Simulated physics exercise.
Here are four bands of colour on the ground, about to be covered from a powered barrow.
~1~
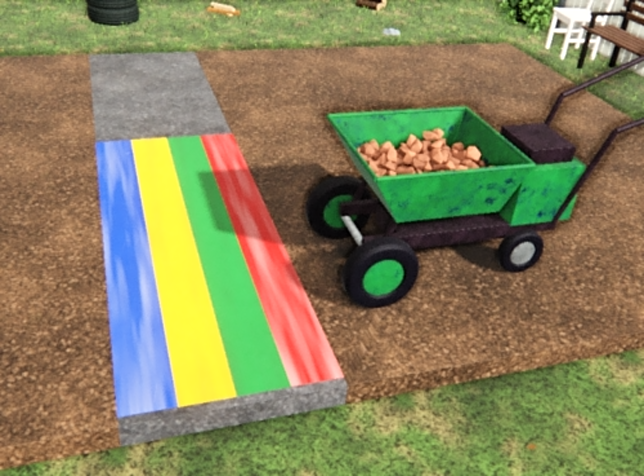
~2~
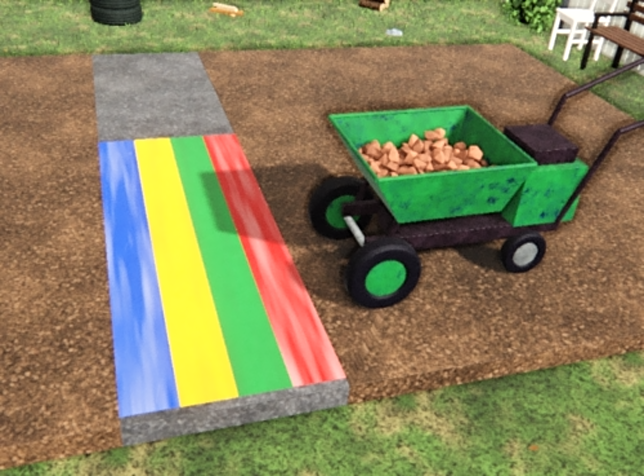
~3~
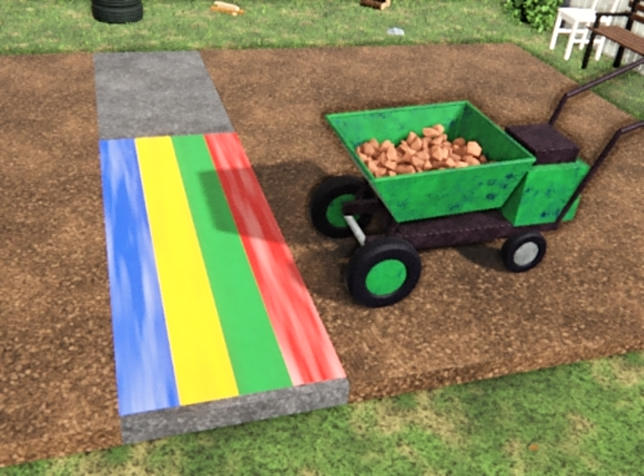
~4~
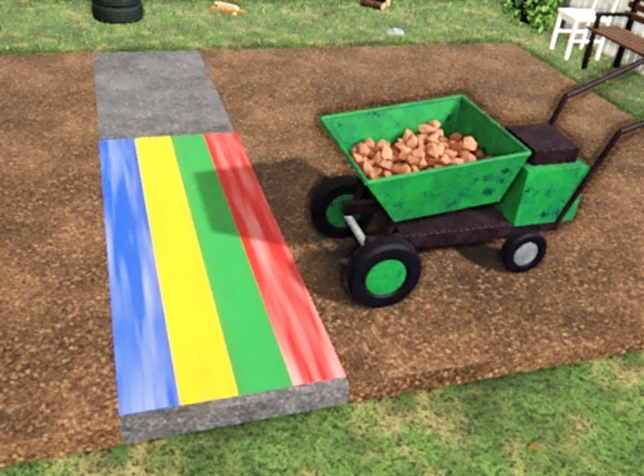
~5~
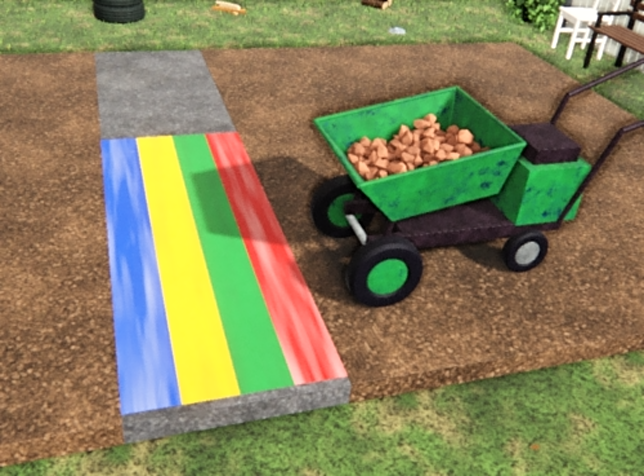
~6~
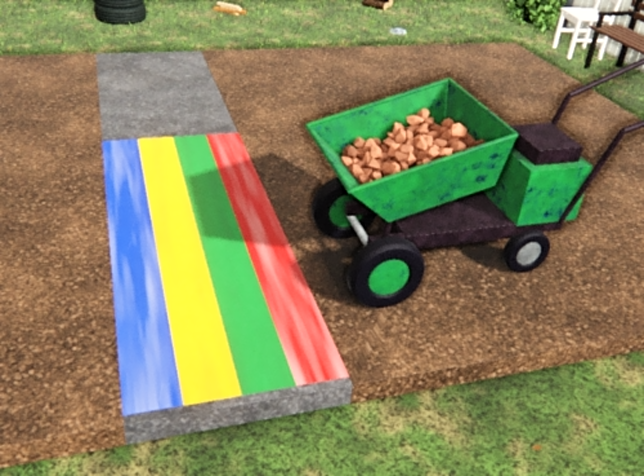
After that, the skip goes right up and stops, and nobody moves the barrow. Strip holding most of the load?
Green.
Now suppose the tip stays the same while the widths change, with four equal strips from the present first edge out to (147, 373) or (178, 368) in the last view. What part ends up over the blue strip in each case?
First case 10 per cent, second case 20 per cent.
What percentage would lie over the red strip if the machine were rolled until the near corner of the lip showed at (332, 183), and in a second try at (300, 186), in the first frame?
0 % and 0 %.
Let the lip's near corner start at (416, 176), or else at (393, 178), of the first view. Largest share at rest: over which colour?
Going by the pictures, the first try gives the red one and the second gives that green strip.
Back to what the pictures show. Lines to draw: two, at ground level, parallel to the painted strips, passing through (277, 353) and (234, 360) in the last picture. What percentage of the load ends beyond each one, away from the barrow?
Estimate, first then second: 80 %, 30 %.
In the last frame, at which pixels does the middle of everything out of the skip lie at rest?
About (225, 281).
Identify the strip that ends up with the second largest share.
Runner-up - the yellow one.
Shortly afterwards, skip tipped steeply; the whole lot in the skip.
Next, skip tipped right over; the bulk in the skip; a little over the green strip; only a few over the yellow strip; only a few falling.
Some moments later, skip tipped right over; near a quarter in the skip; only a few over the red strip; near half over the green strip; near a quarter over the yellow strip; a little over the blue strip; only a few off the paint.
In the end, skip tipped right over; a little in the skip; a little over the red strip; near half over the green strip; near a quarter over the yellow strip; a little over the blue strip; only a few off the paint.
